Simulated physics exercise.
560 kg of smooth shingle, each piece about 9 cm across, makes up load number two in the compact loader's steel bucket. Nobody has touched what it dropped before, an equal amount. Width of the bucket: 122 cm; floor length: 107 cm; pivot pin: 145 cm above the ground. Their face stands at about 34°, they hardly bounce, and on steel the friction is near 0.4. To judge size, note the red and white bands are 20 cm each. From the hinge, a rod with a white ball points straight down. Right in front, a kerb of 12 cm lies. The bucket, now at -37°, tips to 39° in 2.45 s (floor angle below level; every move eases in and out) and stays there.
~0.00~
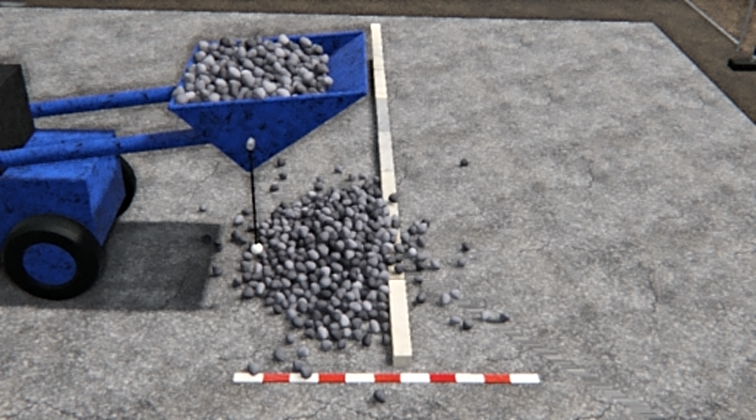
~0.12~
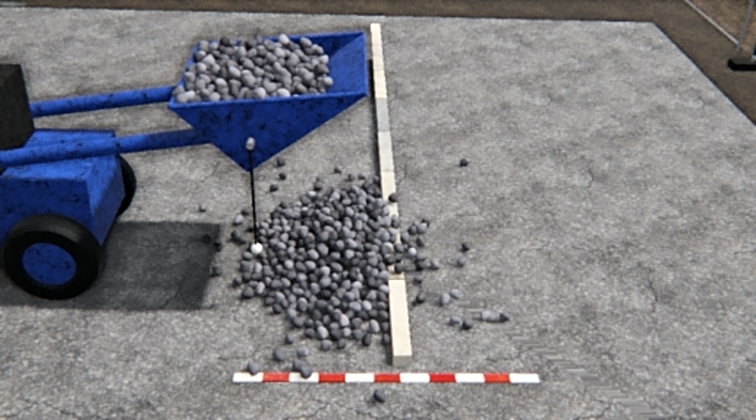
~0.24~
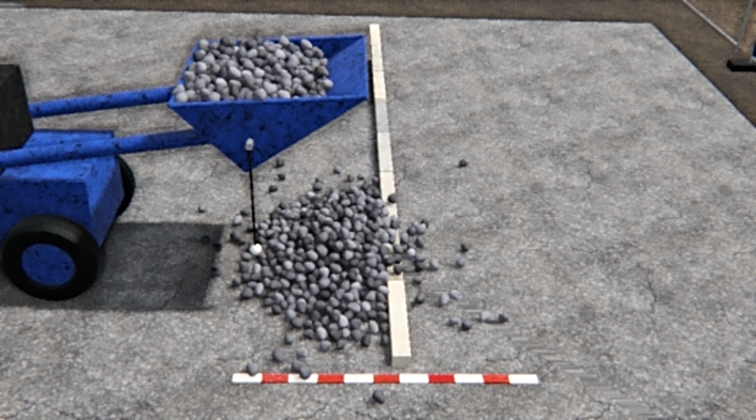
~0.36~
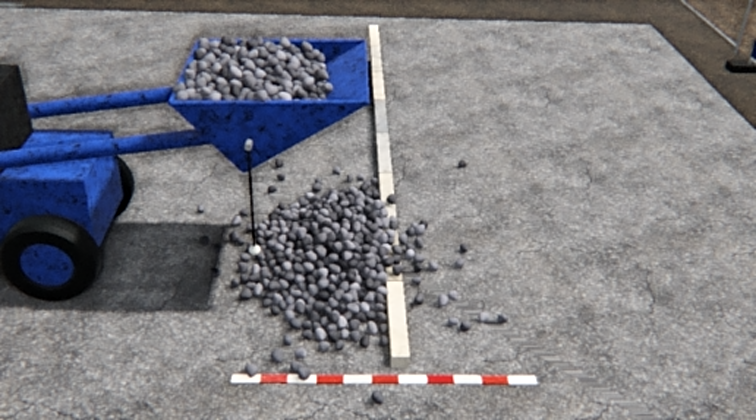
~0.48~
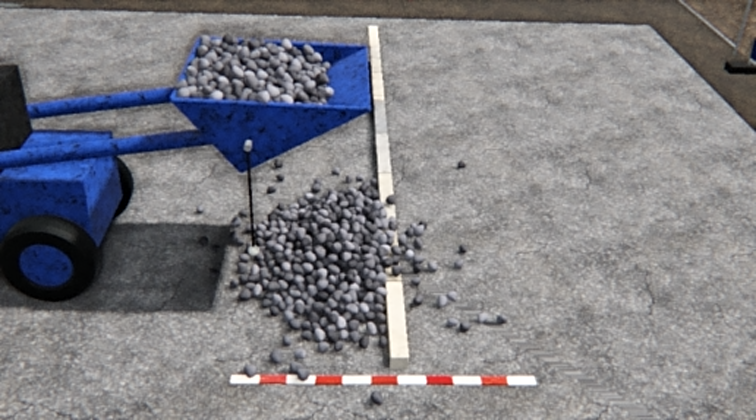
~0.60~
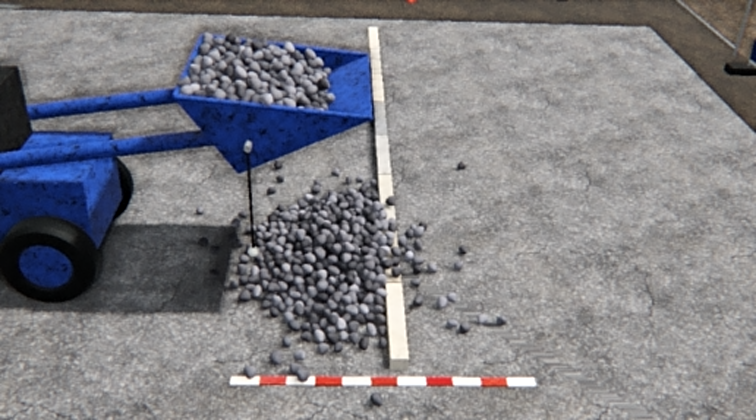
To begin with, a blue loader holds a bucket of grey stones almost still above an earlier pile that lies against a pale kerb, behind a red and white striped bar. Then the bucket slowly tilts back a little toward level, its front lip lifting slightly, while the pile below stays unchanged.
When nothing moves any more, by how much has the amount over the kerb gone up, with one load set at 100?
It has gone up by about 71 per cent of a load.
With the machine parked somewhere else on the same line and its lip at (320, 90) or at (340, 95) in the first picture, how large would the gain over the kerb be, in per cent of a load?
About 30 per cent for the first, 50 per cent for the second.
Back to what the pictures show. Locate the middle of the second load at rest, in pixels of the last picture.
Centre at roughly (422, 249).
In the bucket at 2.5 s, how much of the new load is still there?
I'd say about 15 per cent.
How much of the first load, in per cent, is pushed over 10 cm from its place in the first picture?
Roughly 5 % of them.
After 1.8 s the floor is at 27°; in per cent of one load, 90 in the bucket, 106 on this side of the kerb, 4 over the kerb; the foremost stones are at (466, 278).
After 2.5 s the floor is at 39°; in per cent of one load, 13 in the bucket, 145 on this side of the kerb, 41 over the kerb; the foremost stones are at (501, 260).
After 2.9 s the floor is at 39°; in per cent of one load, 0 in the bucket, 135 on this side of the kerb, 64 over the kerb; the foremost stones are at (541, 255).
After 5.7 s the floor is at 39°; in per cent of one load, 0 in the bucket, 125 on this side of the kerb, 75 over the kerb; the foremost stones are at (569, 243). Net gain over the kerb, 71.
